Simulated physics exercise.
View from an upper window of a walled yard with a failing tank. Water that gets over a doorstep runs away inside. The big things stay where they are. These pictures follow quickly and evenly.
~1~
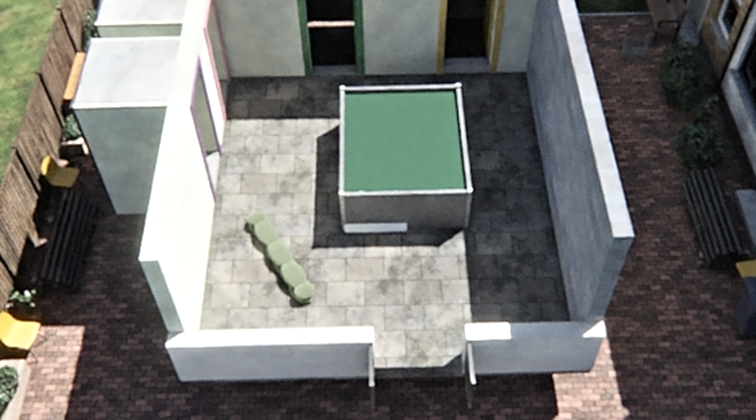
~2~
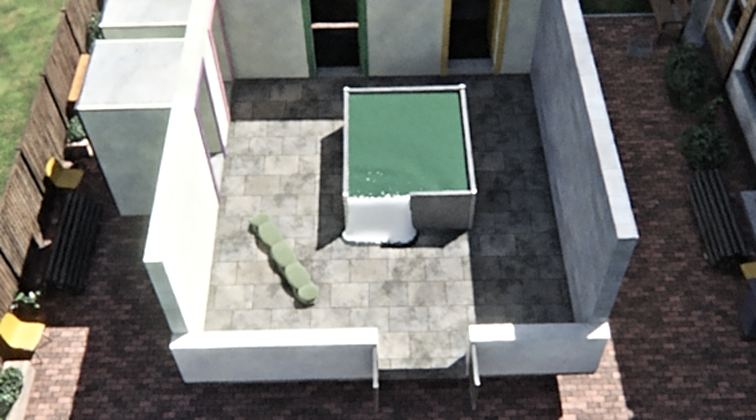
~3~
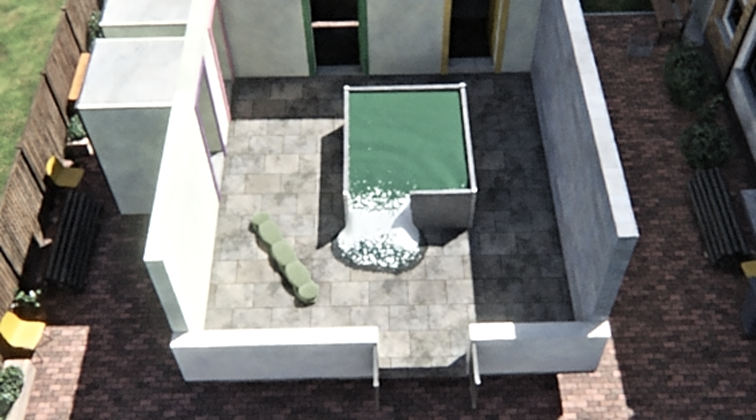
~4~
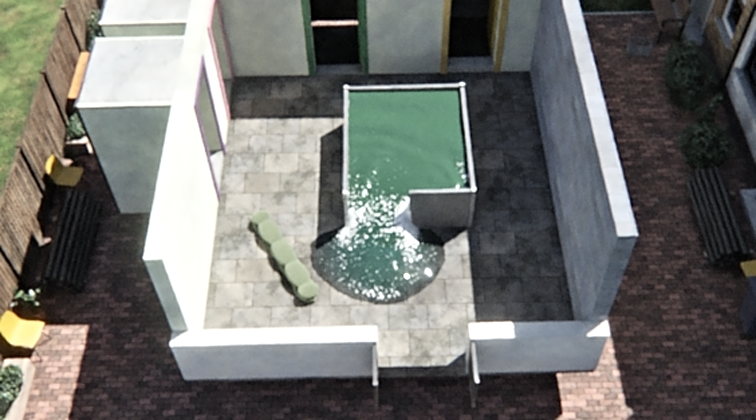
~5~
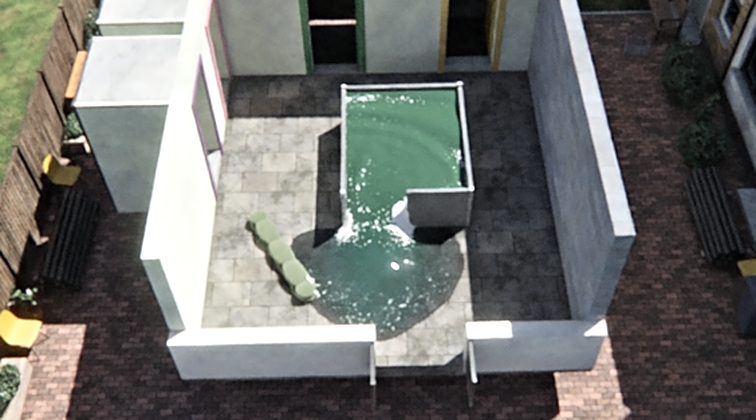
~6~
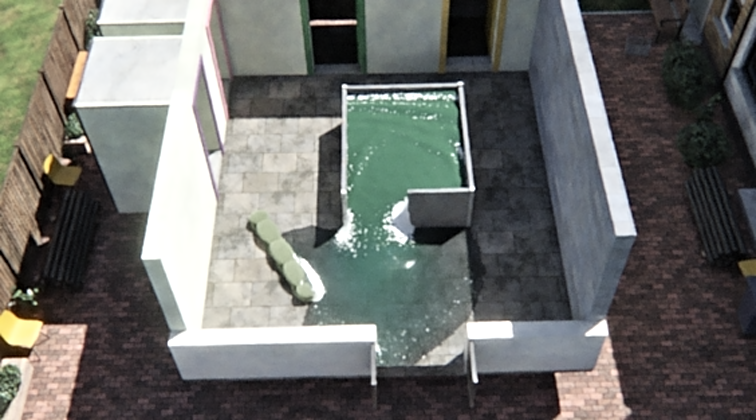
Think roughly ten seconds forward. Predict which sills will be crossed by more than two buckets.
One by one: The pink door holds up fine I think; the yellow door holds up fine I think; the purple door holds up fine I think; the green door gets overrun I think.
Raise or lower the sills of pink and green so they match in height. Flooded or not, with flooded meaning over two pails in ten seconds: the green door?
My answer: Green keeps within bounds.
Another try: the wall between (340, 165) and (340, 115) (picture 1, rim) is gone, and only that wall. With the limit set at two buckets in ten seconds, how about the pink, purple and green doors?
Against the threshold, pink beats it, purple beats it, green beats it.
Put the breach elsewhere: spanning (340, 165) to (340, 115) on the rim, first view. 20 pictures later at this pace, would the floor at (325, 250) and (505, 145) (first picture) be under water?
Soaked, Still dry.
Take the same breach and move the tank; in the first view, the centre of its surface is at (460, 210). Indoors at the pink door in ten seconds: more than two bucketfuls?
Pink: Undershoots.
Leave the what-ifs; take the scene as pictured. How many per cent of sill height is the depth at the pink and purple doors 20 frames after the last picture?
I'd put it at close to 0 and 20 per cent.
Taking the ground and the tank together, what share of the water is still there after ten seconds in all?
Roughly 60 percent.
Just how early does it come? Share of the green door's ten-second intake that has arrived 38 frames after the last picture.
Around 10 percent.
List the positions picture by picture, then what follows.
Still water in the water tank at (403, 140), in the first frame.
The front is at (343, 234), out from the gap at (379, 215), in the second frame.
Water pours out at (379, 216) and has run to (411, 265), in the third frame.
The front is at (393, 300), out from the gap at (379, 216), in the fourth frame.
Water pours out at (377, 215) and has run to a hidden place, in the fifth frame.
The front is at a hidden place, out from the gap at (377, 215), in the sixth frame.
A moment on, water covers 30 % of the floor; the pink door not reached, the yellow door not reached, the purple door not reached, the green door not reached.
Next, water covers 35 % of the floor; the pink door not reached, the yellow door not reached, the purple door not reached, the green door not reached.
Then, water covers 55 % of the floor; the pink door not reached, the yellow door not reached, the purple door wet at the sill, nothing in, the green door not reached.
Later, water covers 85 % of the floor; the pink door wet at the sill, nothing in, the yellow door not reached, the purple door wet at the sill, nothing in, the green door under two buckets in.
In the end, water covers 95 % of the floor; the pink door wet at the sill, nothing in, the yellow door wet at the sill, nothing in, the purple door wet at the sill, nothing in, the green door over two buckets in.
